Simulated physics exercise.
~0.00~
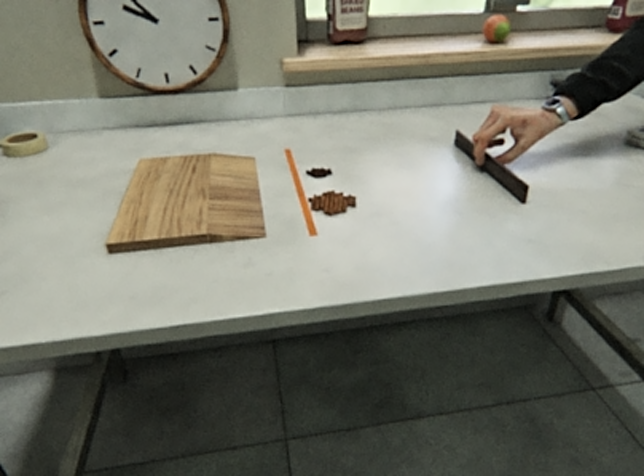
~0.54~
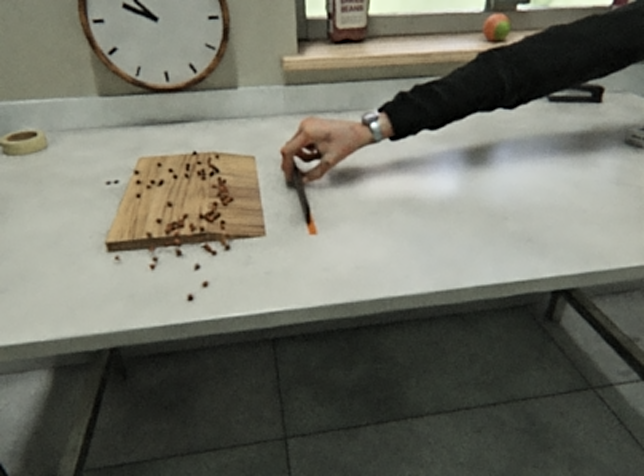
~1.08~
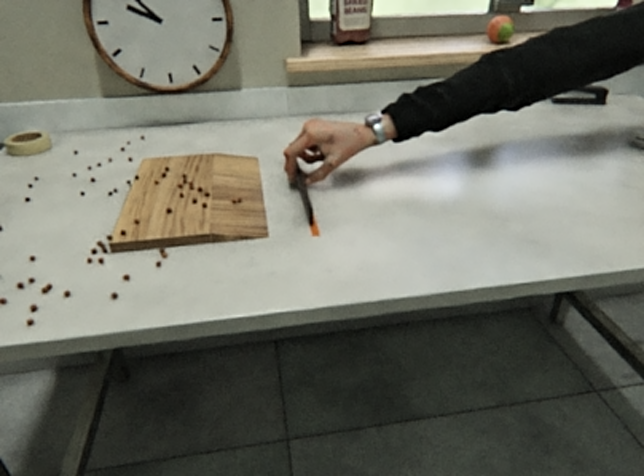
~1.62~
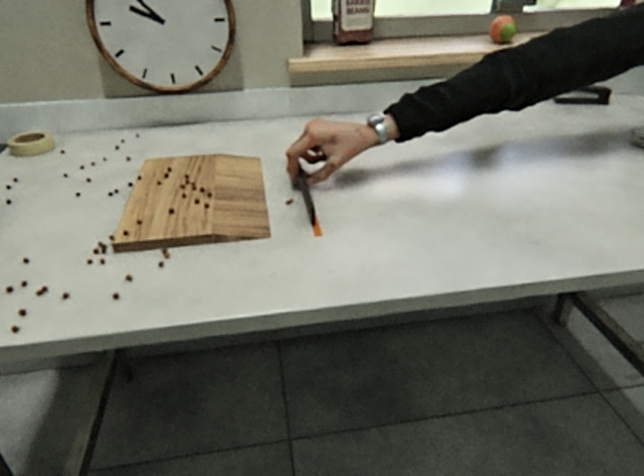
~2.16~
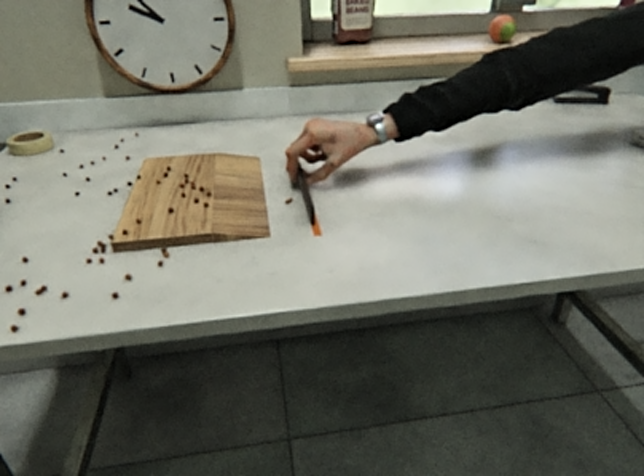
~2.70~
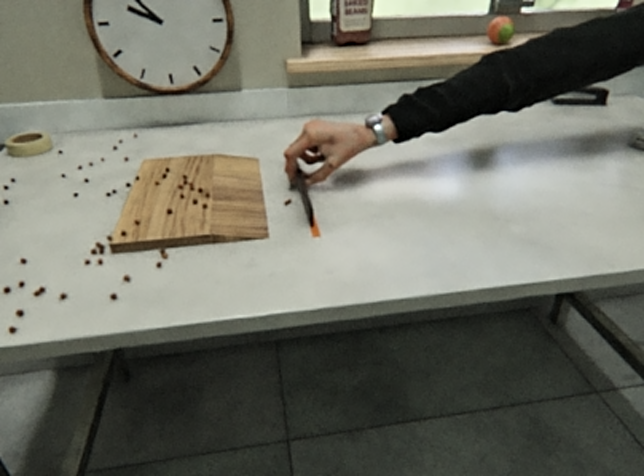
A hand holds a dark strip upright on a pale table, to the right of two small heaps of brown bits, an orange tape line and a wooden ramp leading up to a slab. The strip sweeps left and stops at the tape, and the bits scatter up over the wood. They keep spreading left, many passing beyond the slab and onto the table on its far side. Some come to rest on top of the wood, while a stray bit lies near the tape. The hand stays at the tape, holding the strip still.
